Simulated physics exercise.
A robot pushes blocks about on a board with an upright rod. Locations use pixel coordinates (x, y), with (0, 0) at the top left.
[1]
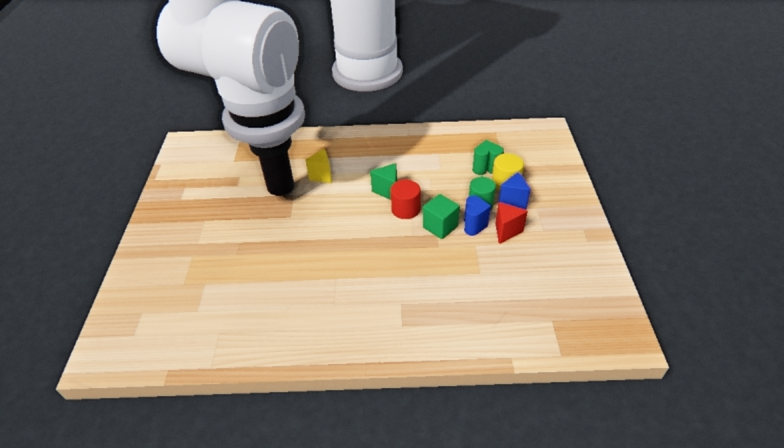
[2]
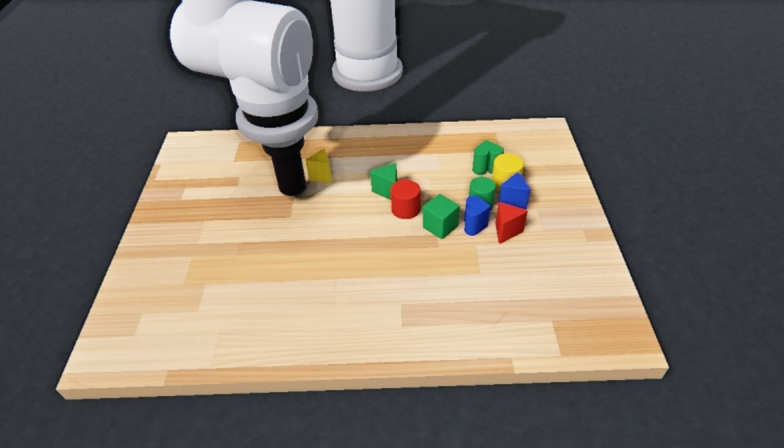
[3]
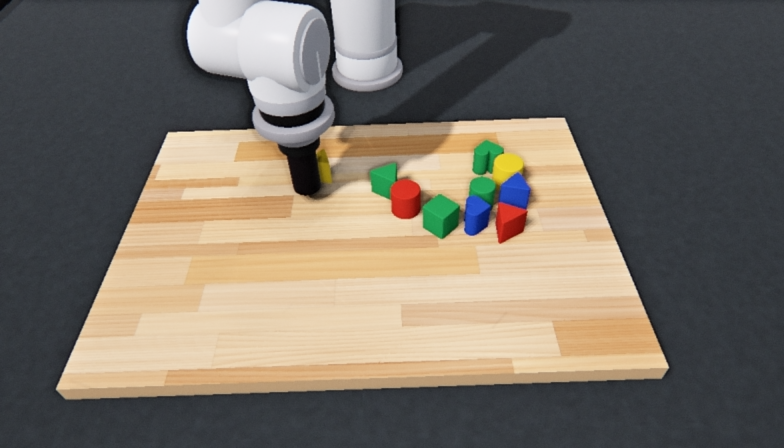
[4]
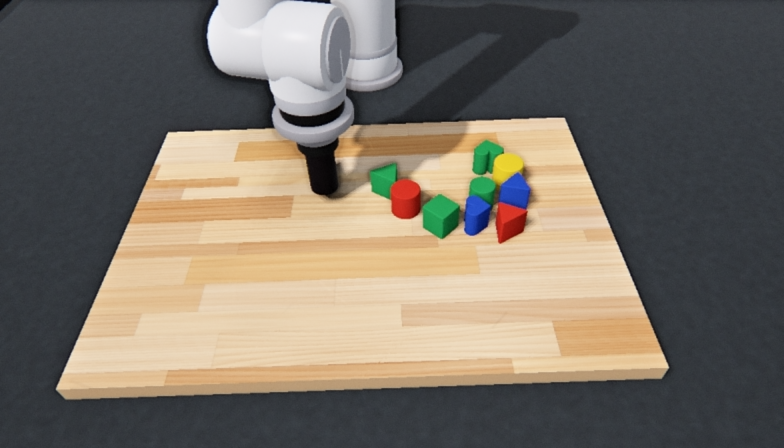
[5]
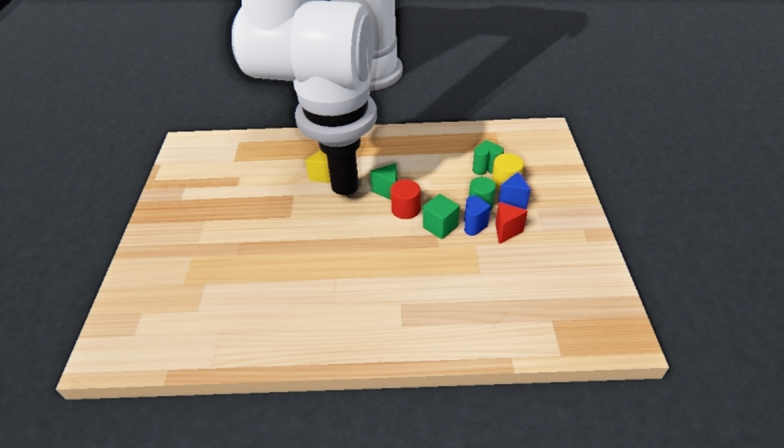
On a wooden board, a robot arm moves its black rod right, passing before a yellow block.
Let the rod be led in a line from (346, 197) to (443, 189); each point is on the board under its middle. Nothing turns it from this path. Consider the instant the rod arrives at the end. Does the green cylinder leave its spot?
No - that is not the case.
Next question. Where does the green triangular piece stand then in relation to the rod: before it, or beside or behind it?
Ahead of the rod.
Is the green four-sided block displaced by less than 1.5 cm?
I believe so.
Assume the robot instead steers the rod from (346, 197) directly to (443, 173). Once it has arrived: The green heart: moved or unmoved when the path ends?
By the end it is where it was.
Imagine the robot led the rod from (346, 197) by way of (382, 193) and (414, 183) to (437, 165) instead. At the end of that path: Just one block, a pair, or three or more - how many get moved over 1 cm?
One gets moved.
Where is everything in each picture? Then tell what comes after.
Lower end of the rod at (281, 187), tops of blocks, green triangular piece at (387, 171), red cylinder at (405, 188), green four-sided block at (441, 205), green cylinder at (483, 184), in the first picture.
Rod at (293, 187), blocks as before, in the second picture.
Rod at (307, 187), blocks as before, in the third picture.
Rod at (325, 187), blocks as before, in the fourth picture.
Rod at (345, 186), green triangular piece at (387, 171), red cylinder at (405, 188), green four-sided block at (441, 205), green cylinder at (483, 184), in the fifth picture.
On the path given first. One third of the way, rod at (378, 183); green triangular piece at (400, 168), turned 40° clockwise.
Two thirds of the way, rod at (412, 180); green triangular piece at (432, 163), turned 25° clockwise; red cylinder at (408, 190).
At the end, rod at (444, 178); green triangular piece at (459, 157); red cylinder at (408, 190); green four-sided block not moved; green cylinder not moved.
